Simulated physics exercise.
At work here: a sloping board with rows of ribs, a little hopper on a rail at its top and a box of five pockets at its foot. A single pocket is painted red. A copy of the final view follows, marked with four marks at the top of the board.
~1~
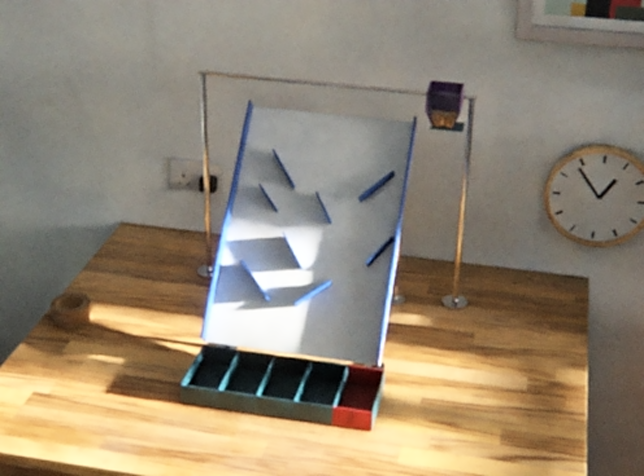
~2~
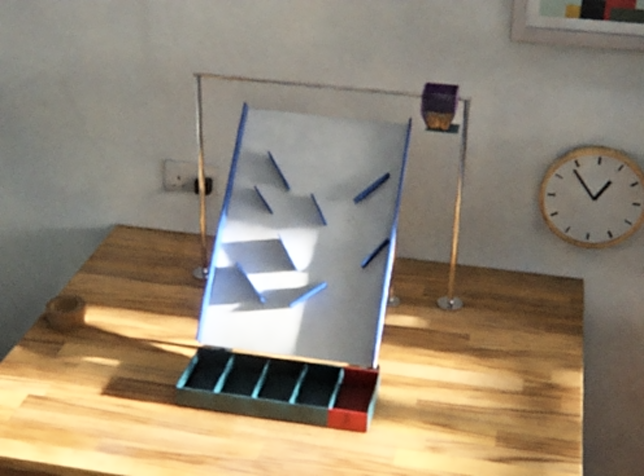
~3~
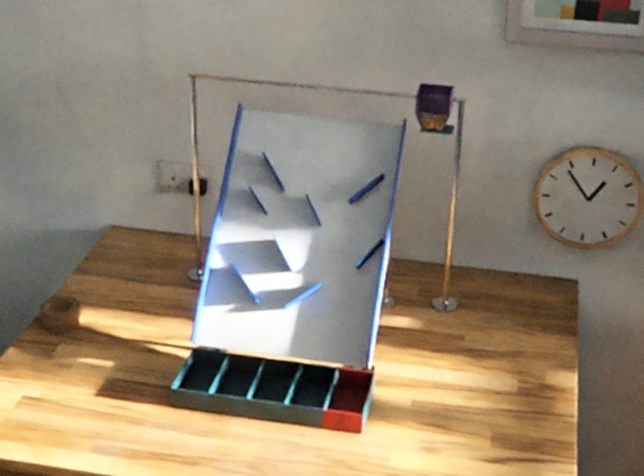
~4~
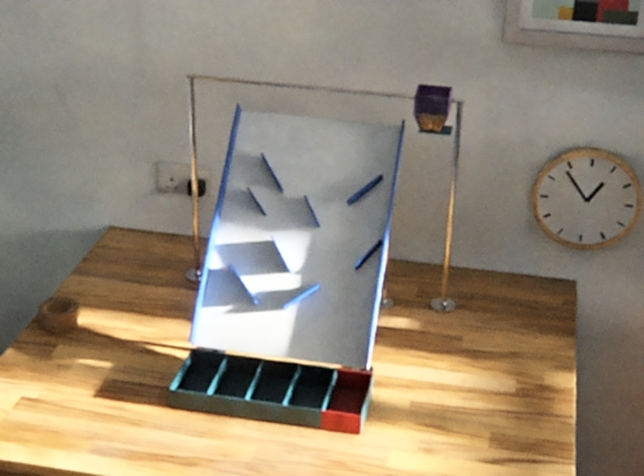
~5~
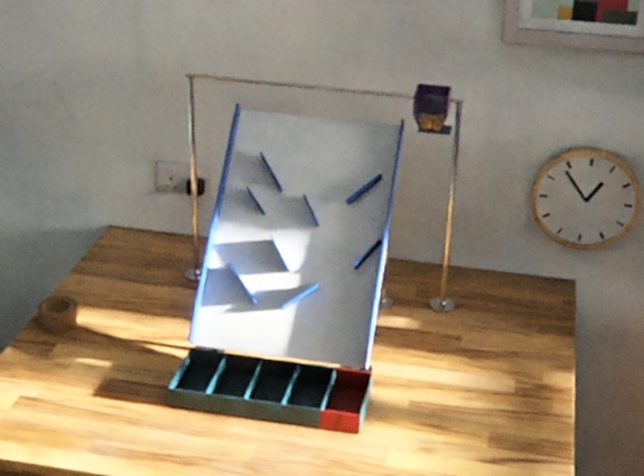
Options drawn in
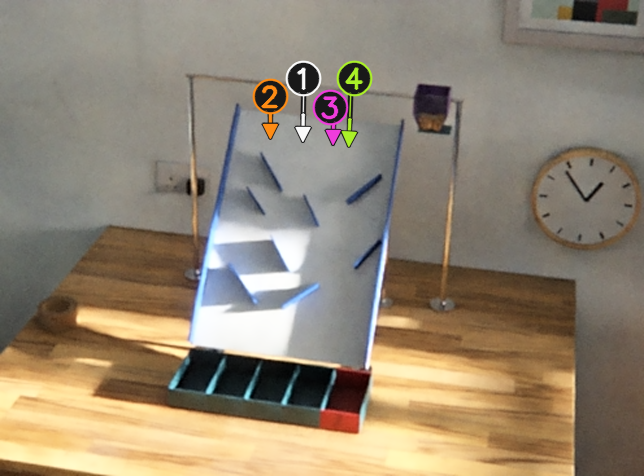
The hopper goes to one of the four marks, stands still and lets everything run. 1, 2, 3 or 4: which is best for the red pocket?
Mark 3 does it best.
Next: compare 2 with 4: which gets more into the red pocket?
4.
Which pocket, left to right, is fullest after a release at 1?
It is the second one.
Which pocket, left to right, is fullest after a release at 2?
The second.
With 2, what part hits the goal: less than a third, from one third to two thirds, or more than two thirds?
It is less than a third.
On the marked copy, mark 1 meets the board at (302, 136); mark 2 meets the board at (270, 133); mark 3 meets the board at (333, 139); mark 4 meets the board at (348, 141).
With 1, roughly a quarter in the red pocket, the larger part in other pockets.
With 2, about a tenth in the red pocket, almost all in other pockets.
With 3, roughly half in the red pocket, roughly half in other pockets.
With 4, roughly a quarter in the red pocket, the larger part in other pockets.
